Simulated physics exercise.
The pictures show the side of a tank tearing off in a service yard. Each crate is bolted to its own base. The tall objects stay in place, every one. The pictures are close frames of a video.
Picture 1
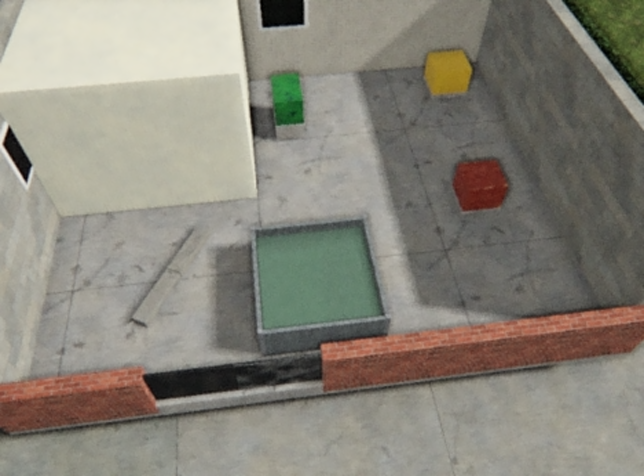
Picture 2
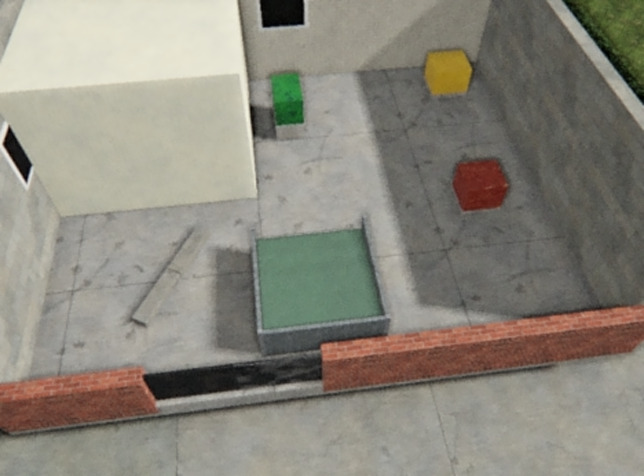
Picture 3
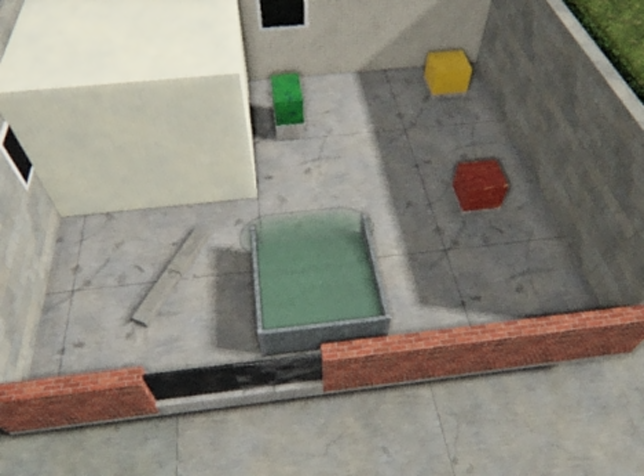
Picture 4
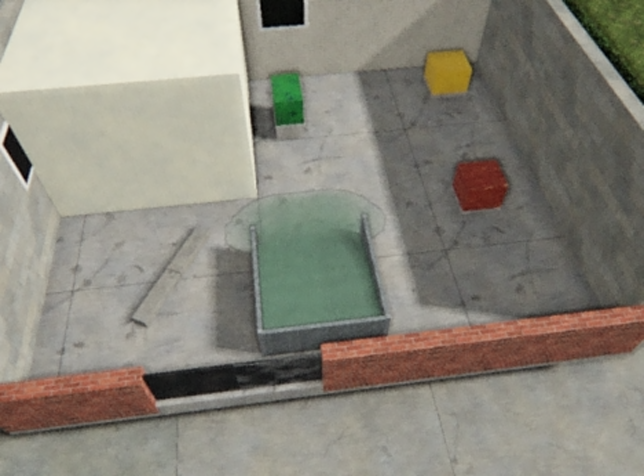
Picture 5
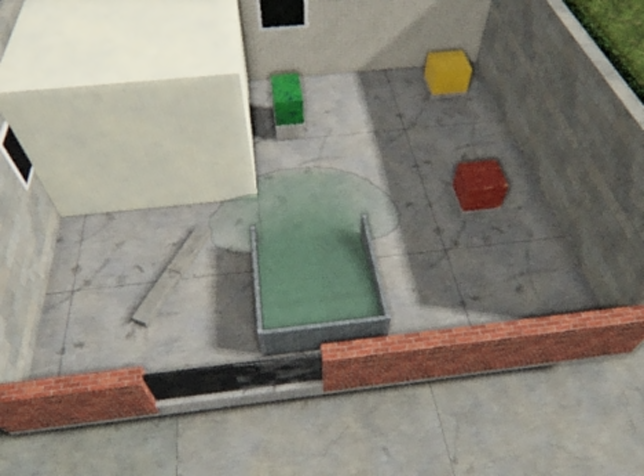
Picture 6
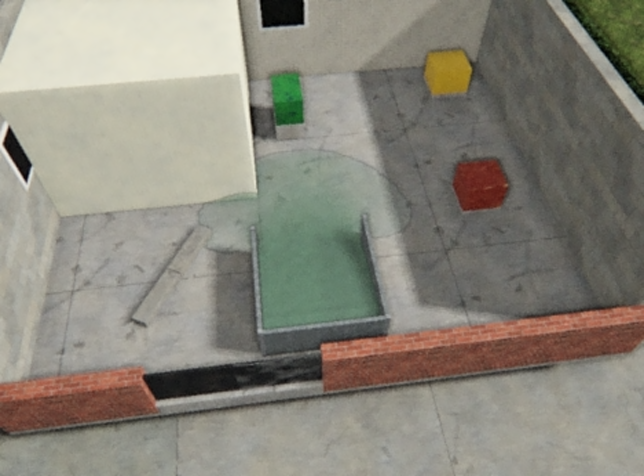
Open-topped water tank in a walled yard losing its far side, green water pouring out and spreading across the concrete behind it.
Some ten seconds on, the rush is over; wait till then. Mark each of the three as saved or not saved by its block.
Yellow crate - not saved; green crate - saved; red crate - not saved.
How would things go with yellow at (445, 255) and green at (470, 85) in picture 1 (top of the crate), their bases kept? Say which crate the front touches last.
The crate marked yellow, I think.
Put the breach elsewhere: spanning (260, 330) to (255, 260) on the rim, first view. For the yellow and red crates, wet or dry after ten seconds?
Yellow crate is not reached; red crate is reached.
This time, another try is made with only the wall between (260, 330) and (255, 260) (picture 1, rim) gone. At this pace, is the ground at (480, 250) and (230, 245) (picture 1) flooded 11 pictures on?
Untouched, submerged.
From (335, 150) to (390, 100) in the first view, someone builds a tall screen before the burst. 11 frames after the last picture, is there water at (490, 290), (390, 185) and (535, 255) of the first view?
As listed: Free of water, under water, dry.
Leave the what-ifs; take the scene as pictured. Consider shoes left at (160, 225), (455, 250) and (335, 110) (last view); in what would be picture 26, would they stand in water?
Status by point, in sequence: Waterlogged; unwetted; waterlogged.
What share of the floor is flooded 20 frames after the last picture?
50 %.
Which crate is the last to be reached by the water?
Pick: The crate marked yellow.
A moment on, water covers 25 % of the floor; the yellow crate not reached, the green crate water round its plinth, the red crate not reached.
Next, water covers 40 % of the floor; the yellow crate not reached, the green crate water round its plinth, the red crate water round its plinth.
Then, water covers 50 % of the floor; the yellow crate water round its plinth, the green crate water round its plinth, the red crate water round its plinth.
Later, water covers 65 % of the floor; the yellow crate water round its plinth, the green crate water round its plinth, the red crate water round its plinth.
In the end, water covers 95 % of the floor; the yellow crate was topped, the green crate stayed above the water, the red crate was topped.
